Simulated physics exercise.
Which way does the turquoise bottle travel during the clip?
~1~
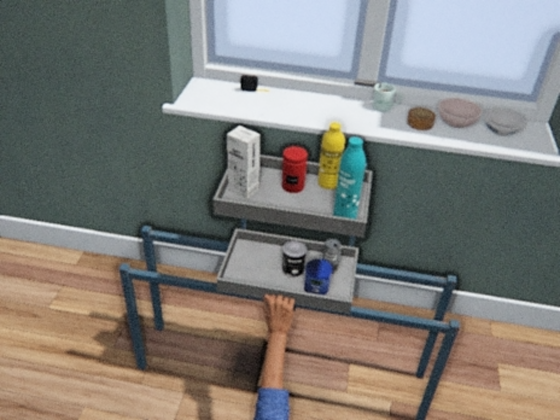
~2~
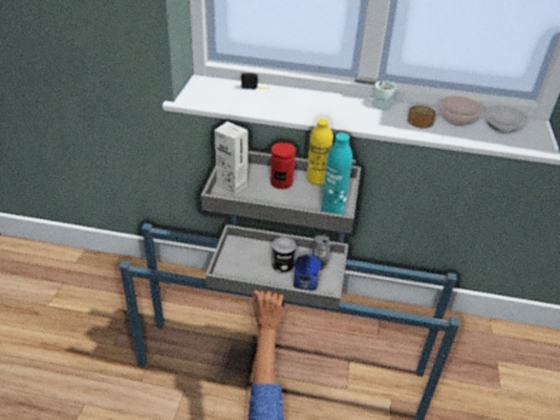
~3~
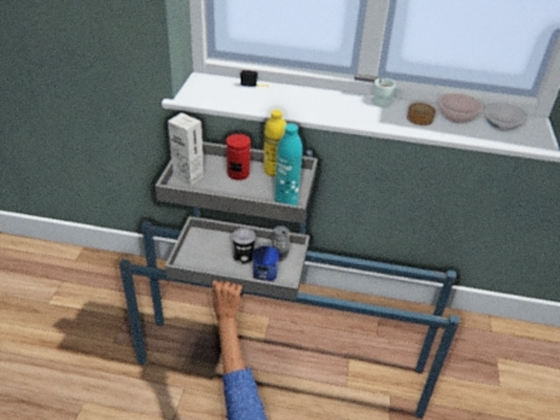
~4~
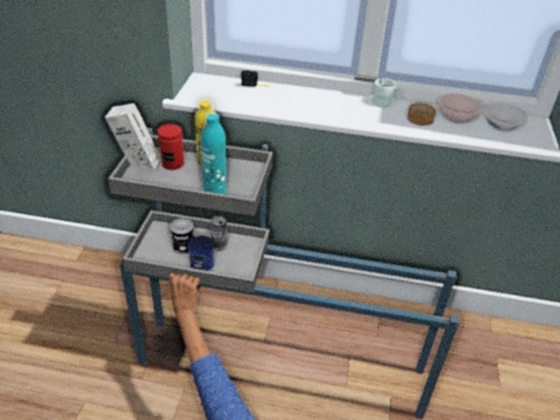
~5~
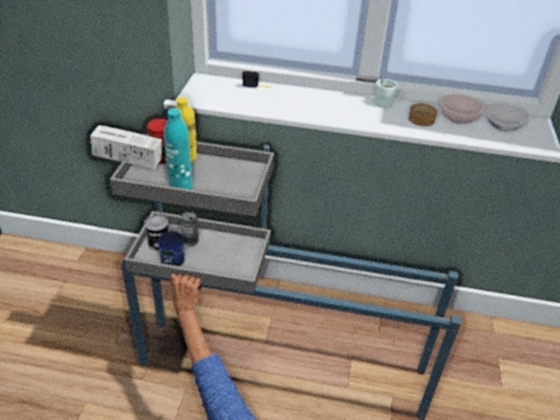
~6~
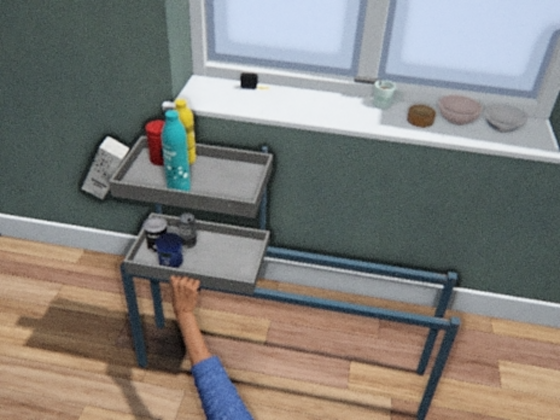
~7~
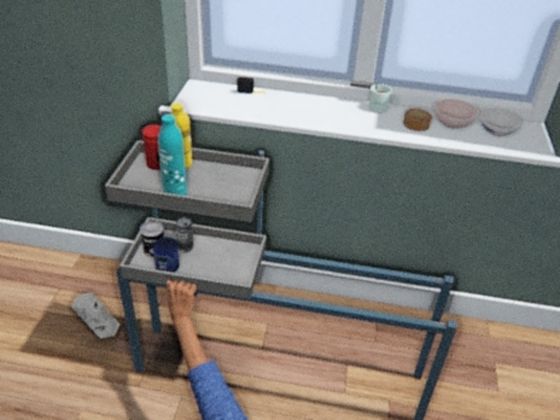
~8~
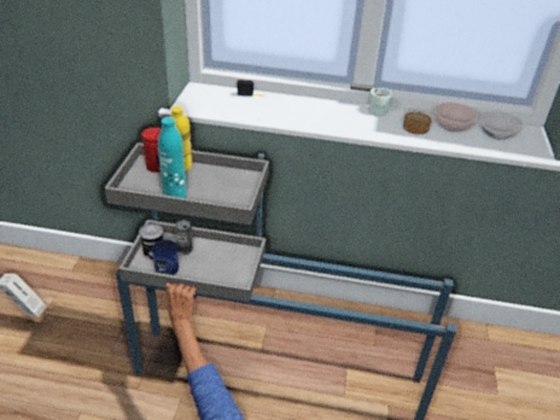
The turquoise bottle travels to the left, carried along with the tray and then sliding further left on it.
At the start, a hand rests against a two-level grey tray on a blue metal frame, with a white carton, red jar, and yellow and turquoise bottles above and small tins and a grey can below. The hand moves left with the tray as it runs along the rails. As the tray reaches the left end, the white carton leans left, and the other items slide toward that side. The carton tips over the rim and drops to the wooden floor. It ends up farther left on the floor, while everything else stays on the stopped tray.
